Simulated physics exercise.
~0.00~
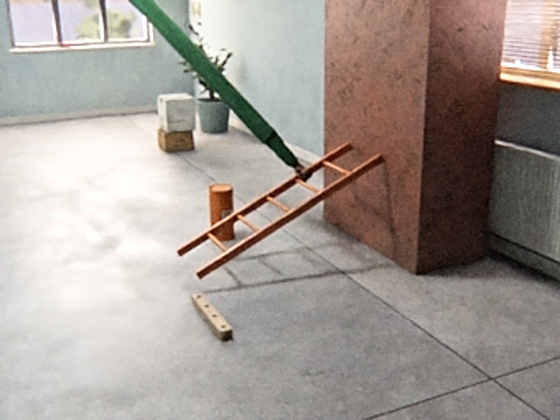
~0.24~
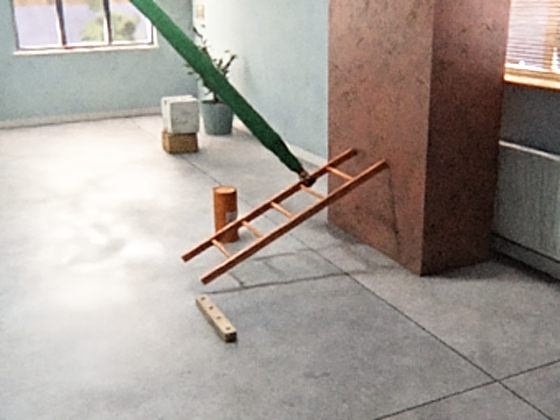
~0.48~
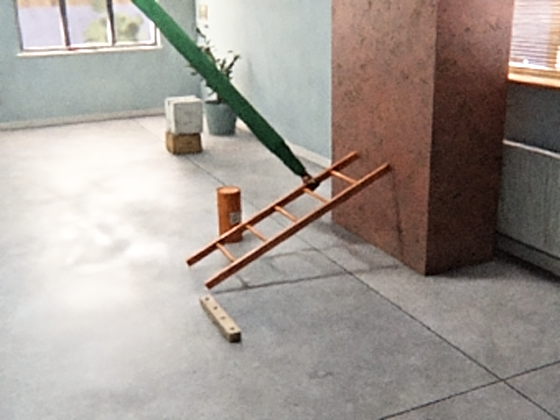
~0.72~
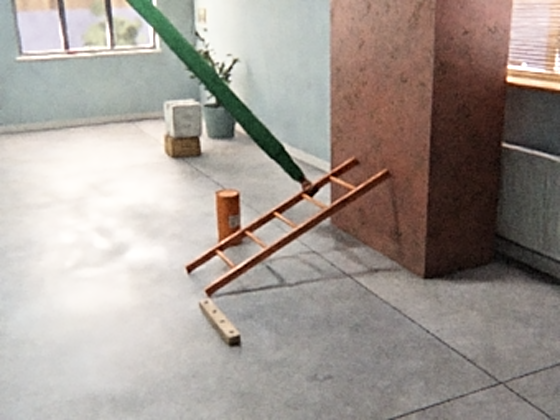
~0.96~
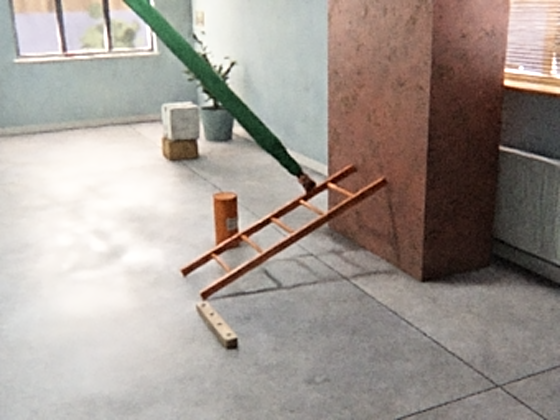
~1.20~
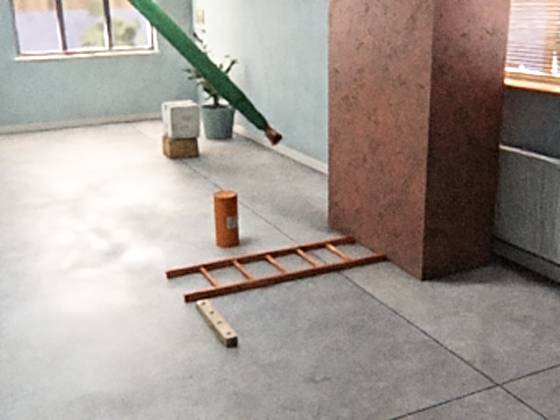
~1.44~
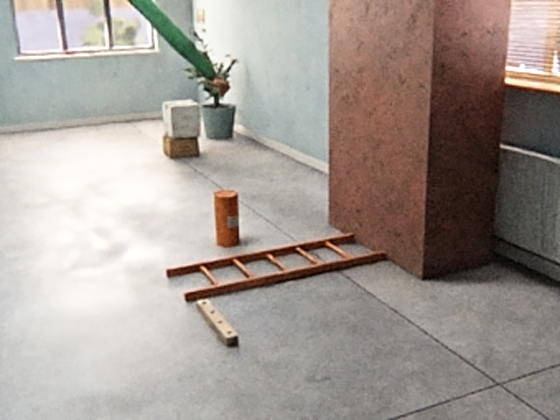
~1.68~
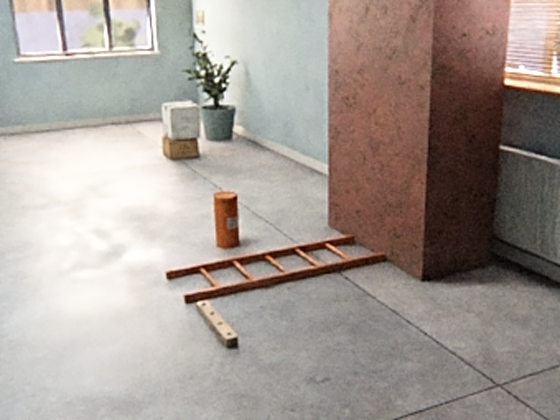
An orange ladder-like rack leans at a slant against a broad reddish-brown cupboard in a pale blue room with a grey floor, seen from slightly above by a gently swaying camera. A wooden batten lies on the floor near its lower end, an orange canister stands behind it, and a plant and stacked blocks sit farther back. A long green arm reaches down from the upper left and holds the rack near its top. The arm lets go and draws back, and the rack slips down flat onto the floor. The arm leaves, while the batten and canister stay put.
